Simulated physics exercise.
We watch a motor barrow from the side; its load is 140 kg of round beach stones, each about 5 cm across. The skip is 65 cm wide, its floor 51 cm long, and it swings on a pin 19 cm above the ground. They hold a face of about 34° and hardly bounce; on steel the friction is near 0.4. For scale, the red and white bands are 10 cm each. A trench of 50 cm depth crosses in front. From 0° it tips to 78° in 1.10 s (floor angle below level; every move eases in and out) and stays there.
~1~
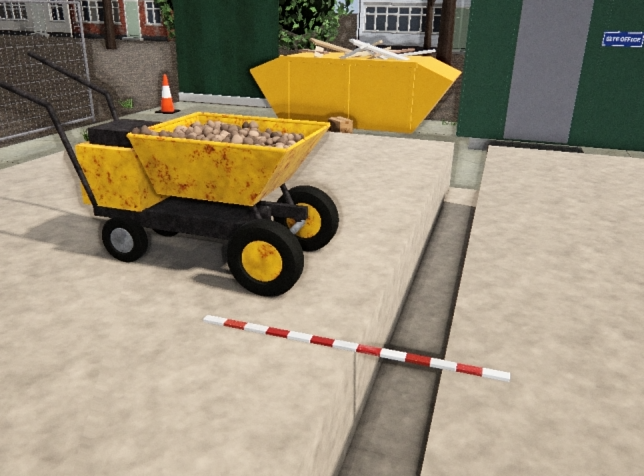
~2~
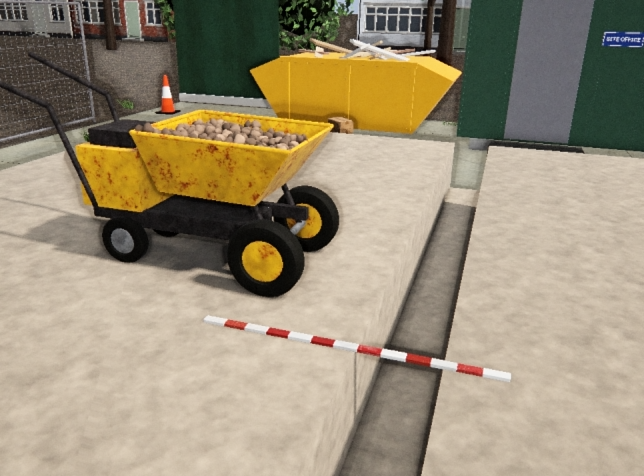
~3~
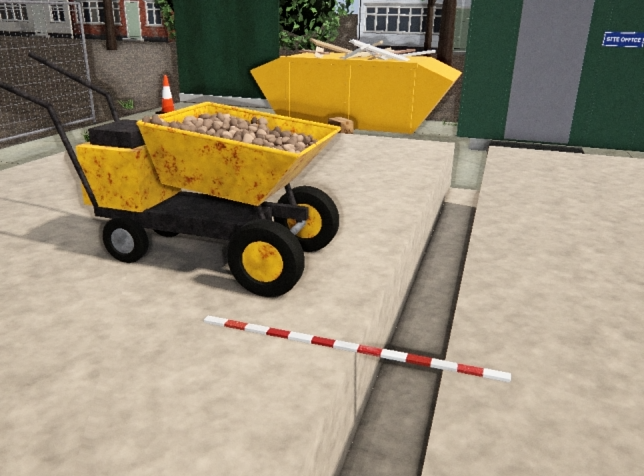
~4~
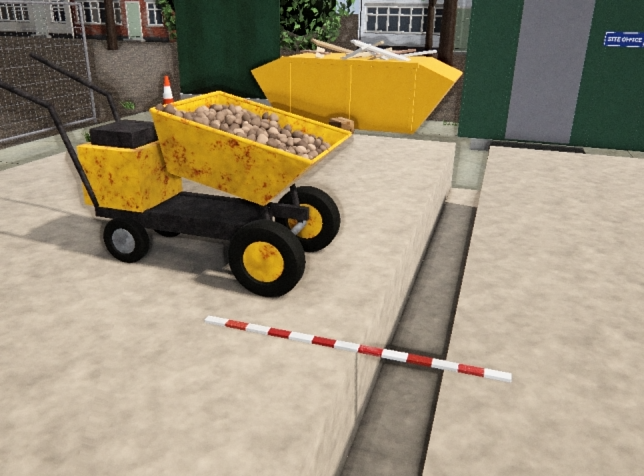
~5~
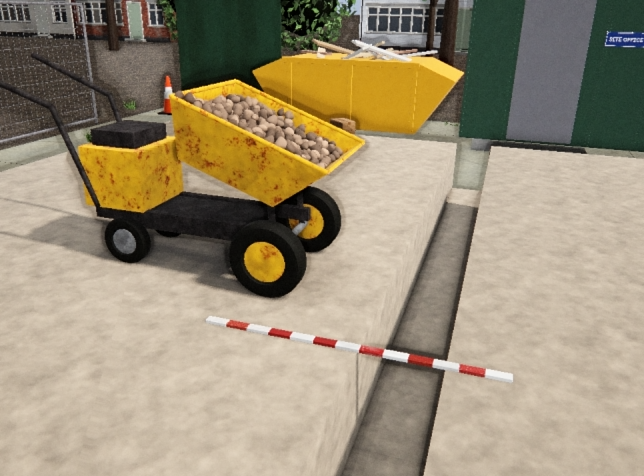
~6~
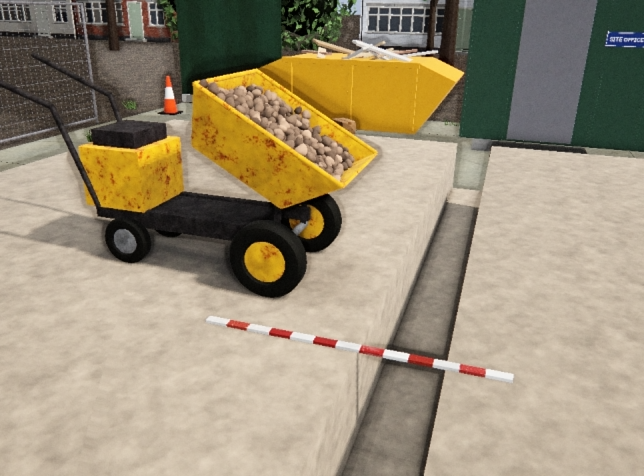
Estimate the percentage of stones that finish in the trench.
Some 86 per cent of it.
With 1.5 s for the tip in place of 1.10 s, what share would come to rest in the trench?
In that case some 90 per cent.
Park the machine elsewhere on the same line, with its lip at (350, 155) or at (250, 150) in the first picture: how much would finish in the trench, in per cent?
First some 20, then 95 per cent.
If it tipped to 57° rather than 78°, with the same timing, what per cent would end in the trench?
It would be near 60 per cent.
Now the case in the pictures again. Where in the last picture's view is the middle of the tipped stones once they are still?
Near (426, 362).
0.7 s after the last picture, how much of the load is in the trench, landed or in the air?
About 50 per cent by then.
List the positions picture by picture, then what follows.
Lip at (285, 151), floor tilted 0°, highest stones at (224, 129), in the first frame.
The skip is at 2°, its lip at (289, 153); the top of the load is at (210, 127), in the second frame.
Lip at (298, 156), floor tilted 6°, highest stones at (211, 121), in the third frame.
Lip at (311, 163), floor tilted 12°, highest stones at (216, 111), in the fourth frame.
Lip at (327, 173), floor tilted 20°, highest stones at (227, 101), in the fifth frame.
Lip at (343, 187), floor tilted 30°, highest stones at (244, 92), in the sixth frame.
Then, 0.4 s after the last picture the floor is at 65°, 99 % in the skip; the foremost stones are at (396, 233).
Then, 0.7 s after the last picture the floor is at 78°, 39 % in the skip, 52 % in the trench, 9 % past the trench; the foremost stones are at (516, 304).
Then, 1.1 s after the last picture the floor is at 78°, 9 % in the skip, 77 % in the trench, 14 % past the trench; the foremost stones are past the picture's edge.
Then, 3.0 s after the last picture the floor is at 78°, 0 % in the skip, 86 % in the trench, 14 % past the trench; the foremost stones are past the picture's edge.
